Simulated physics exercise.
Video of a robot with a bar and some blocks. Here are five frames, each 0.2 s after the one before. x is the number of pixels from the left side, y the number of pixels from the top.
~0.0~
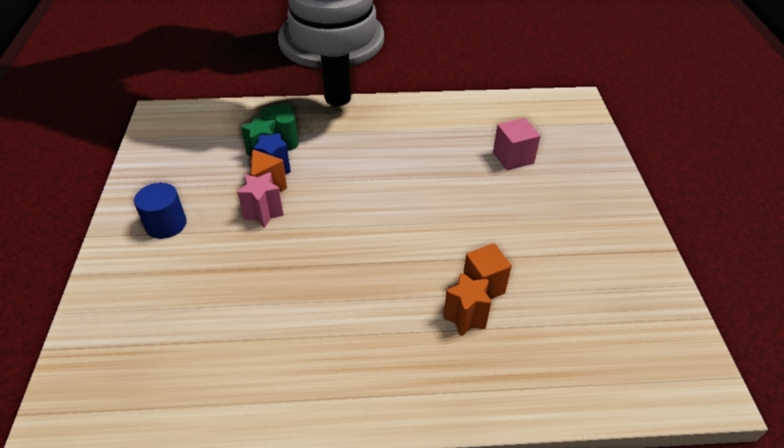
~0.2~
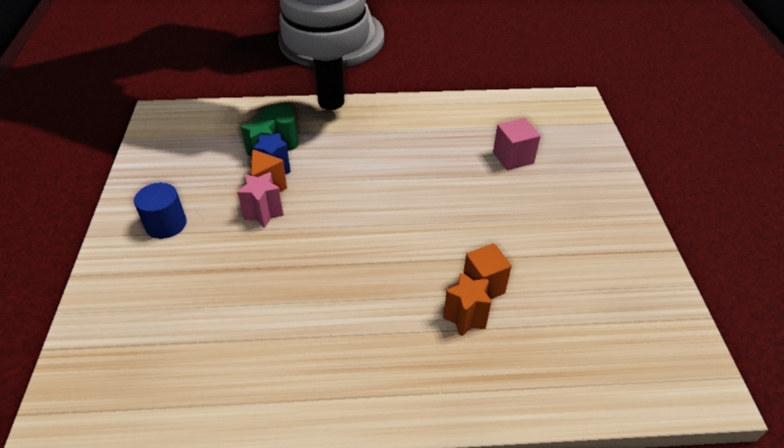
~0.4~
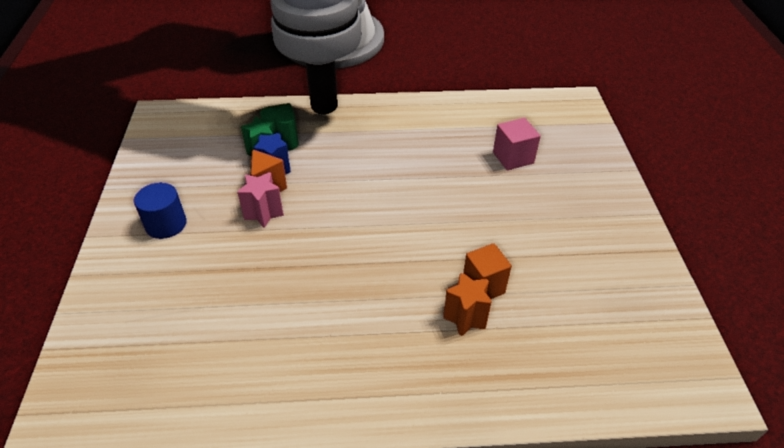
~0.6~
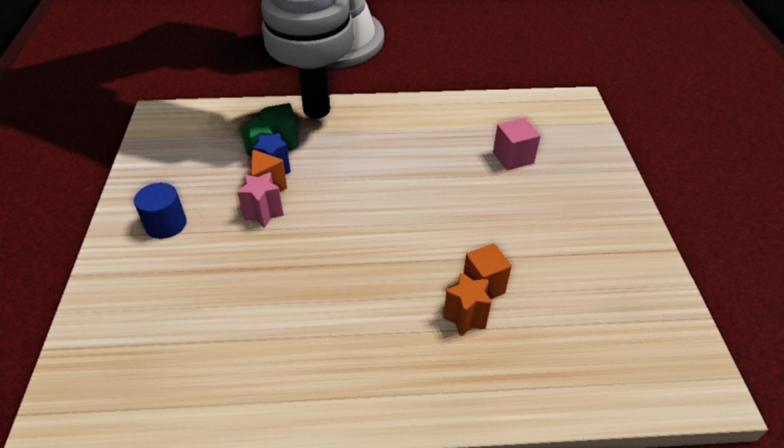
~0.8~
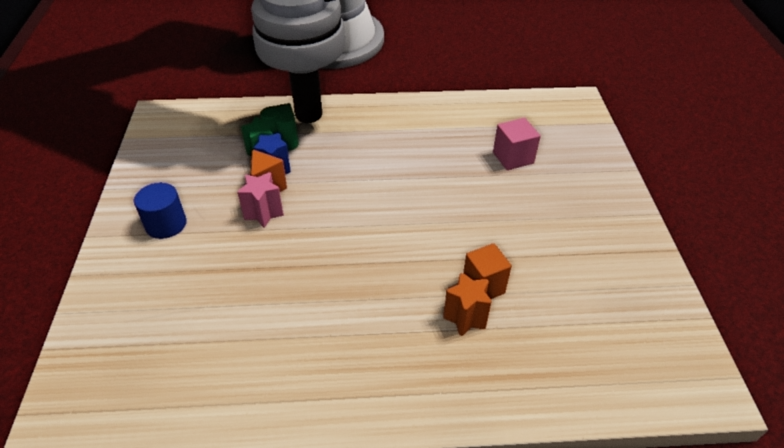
A robot arm moves its black bar slightly left and down toward the green blocks.
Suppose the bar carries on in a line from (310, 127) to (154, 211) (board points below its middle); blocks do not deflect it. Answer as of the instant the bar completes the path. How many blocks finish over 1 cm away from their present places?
Total: Three-plus.
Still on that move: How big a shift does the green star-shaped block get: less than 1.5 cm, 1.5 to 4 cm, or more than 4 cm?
My prediction: Over 4 cm.
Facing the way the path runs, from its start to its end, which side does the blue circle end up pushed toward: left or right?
It moves over to the left.
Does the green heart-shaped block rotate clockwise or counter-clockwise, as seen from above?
From the top, the block rotates clockwise.
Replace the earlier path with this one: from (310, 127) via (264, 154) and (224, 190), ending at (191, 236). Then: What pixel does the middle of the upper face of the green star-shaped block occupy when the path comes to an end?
The top centre is at (181, 166).
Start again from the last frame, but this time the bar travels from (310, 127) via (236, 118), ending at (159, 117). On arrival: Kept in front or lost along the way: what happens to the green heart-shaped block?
It slips away.
On the path given first. One third of the way, bar at (260, 143); green star-shaped block at (219, 146), turned 70° anticlockwise; green heart-shaped block at (227, 128).
Two thirds of the way, bar at (208, 170); green star-shaped block at (179, 166), turned 120° anticlockwise; green heart-shaped block at (195, 134), turned 65° clockwise.
At the end, bar at (150, 200); blue circle at (120, 228); green star-shaped block at (123, 202), turned 140° anticlockwise; blue star-shaped block unmoved; green heart-shaped block at (195, 134), turned 65° clockwise.
